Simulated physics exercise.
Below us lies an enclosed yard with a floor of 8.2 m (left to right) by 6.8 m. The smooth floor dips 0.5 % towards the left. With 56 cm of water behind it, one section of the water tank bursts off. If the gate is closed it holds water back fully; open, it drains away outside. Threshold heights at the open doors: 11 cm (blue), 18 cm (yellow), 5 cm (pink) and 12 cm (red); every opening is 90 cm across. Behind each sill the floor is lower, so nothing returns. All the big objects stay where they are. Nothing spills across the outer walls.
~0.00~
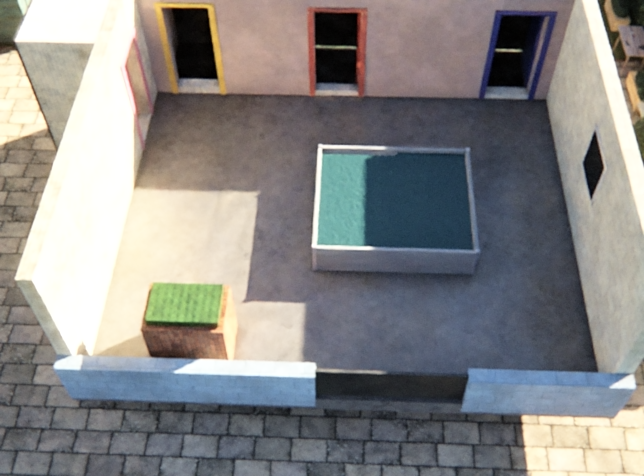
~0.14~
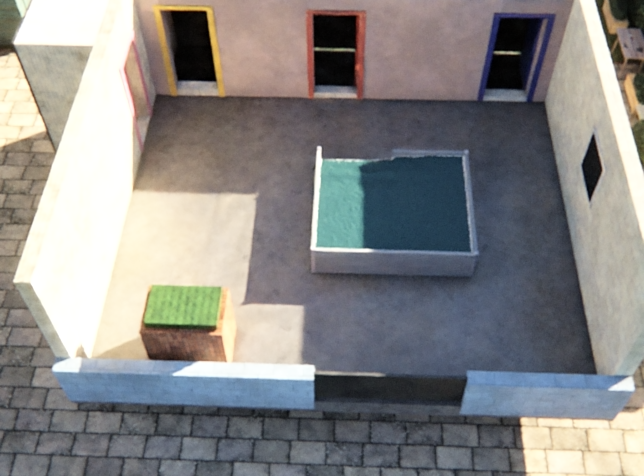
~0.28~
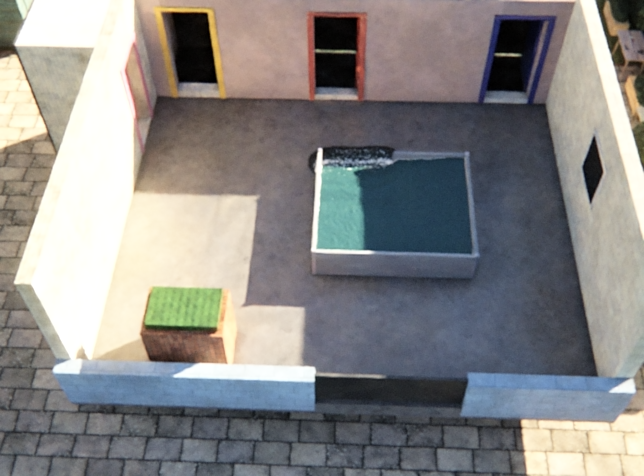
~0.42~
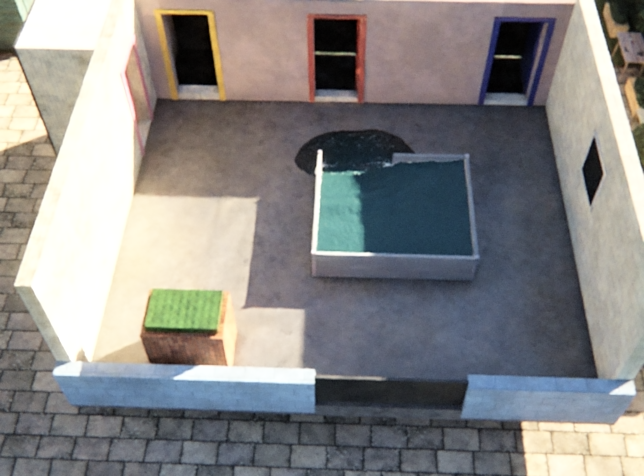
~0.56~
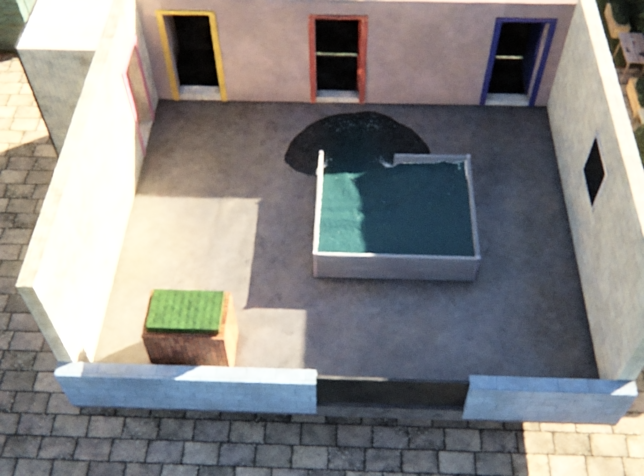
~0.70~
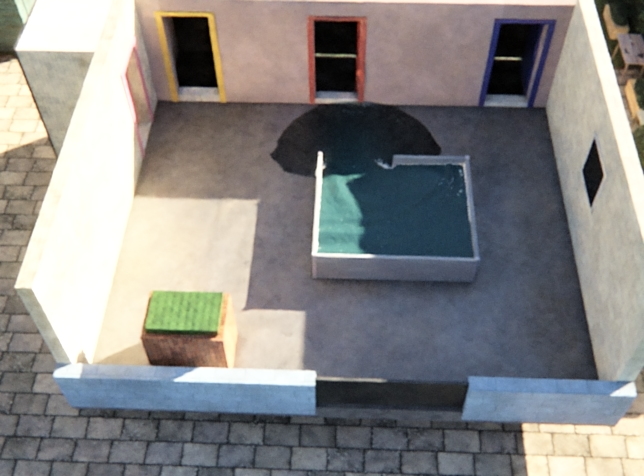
The footage shows a walled yard with a grass-topped block and a rectangular tank of teal water; part of the tank's far wall gives way, and water pours out behind it, spreading in a dark, widening pool across the floor.
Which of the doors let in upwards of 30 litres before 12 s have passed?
The water let in: At the blue door it does not reach the limit; at the yellow door it does not reach the limit; at the pink door it exceeds the limit; at the red door it goes over the limit.
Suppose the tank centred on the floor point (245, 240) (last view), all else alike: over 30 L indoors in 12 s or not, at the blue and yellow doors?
Then: Blue under, yellow over.
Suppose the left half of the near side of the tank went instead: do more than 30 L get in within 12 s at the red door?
Then: Red below.
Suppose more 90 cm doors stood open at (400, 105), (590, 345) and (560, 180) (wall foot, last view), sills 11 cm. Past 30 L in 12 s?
In that order: Past it, below, below.
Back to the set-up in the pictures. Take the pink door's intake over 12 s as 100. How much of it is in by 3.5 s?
Some 10 per cent by then.
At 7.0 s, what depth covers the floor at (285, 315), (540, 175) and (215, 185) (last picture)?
In that order: 0, 7 and 2 cm.
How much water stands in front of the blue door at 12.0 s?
About 6.5 cm.
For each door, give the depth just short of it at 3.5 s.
Depths in cm: Blue 5, yellow 9, pink 18, red 26.
After 1.4 s water covers 15 % of the floor and is deepest (35 cm) near (332, 175); blue door not reached, yellow door not reached, pink door not reached, red door 30 cm at the sill, 56 L in.
After 2.2 s water covers 20 % of the floor and is deepest (36 cm) near (361, 106); blue door 5 cm at the sill, 0 L in, yellow door 9 cm at the sill, 0 L in, pink door not reached, red door 35 cm at the sill, 166 L in.
After 3.5 s water covers 30 % of the floor and is deepest (28 cm) near (166, 103); blue door 5 cm at the sill, 0 L in, yellow door 9 cm at the sill, 0 L in, pink door 18 cm at the sill, 29 L in, red door 26 cm at the sill, 312 L in.
After 7.0 s water covers 70 % of the floor and is deepest (18 cm) near (157, 103); blue door 8 cm at the sill, 2 L in, yellow door 9 cm at the sill, 1 L in, pink door 14 cm at the sill, 192 L in, red door 15 cm at the sill, 411 L in.
After 12.0 s water covers 95 % of the floor and is deepest (10 cm) near (87, 386); blue door 6 cm at the sill, 3 L in, yellow door 7 cm at the sill, 1 L in, pink door 9 cm at the sill, 290 L in, red door 8 cm at the sill, 416 L in.
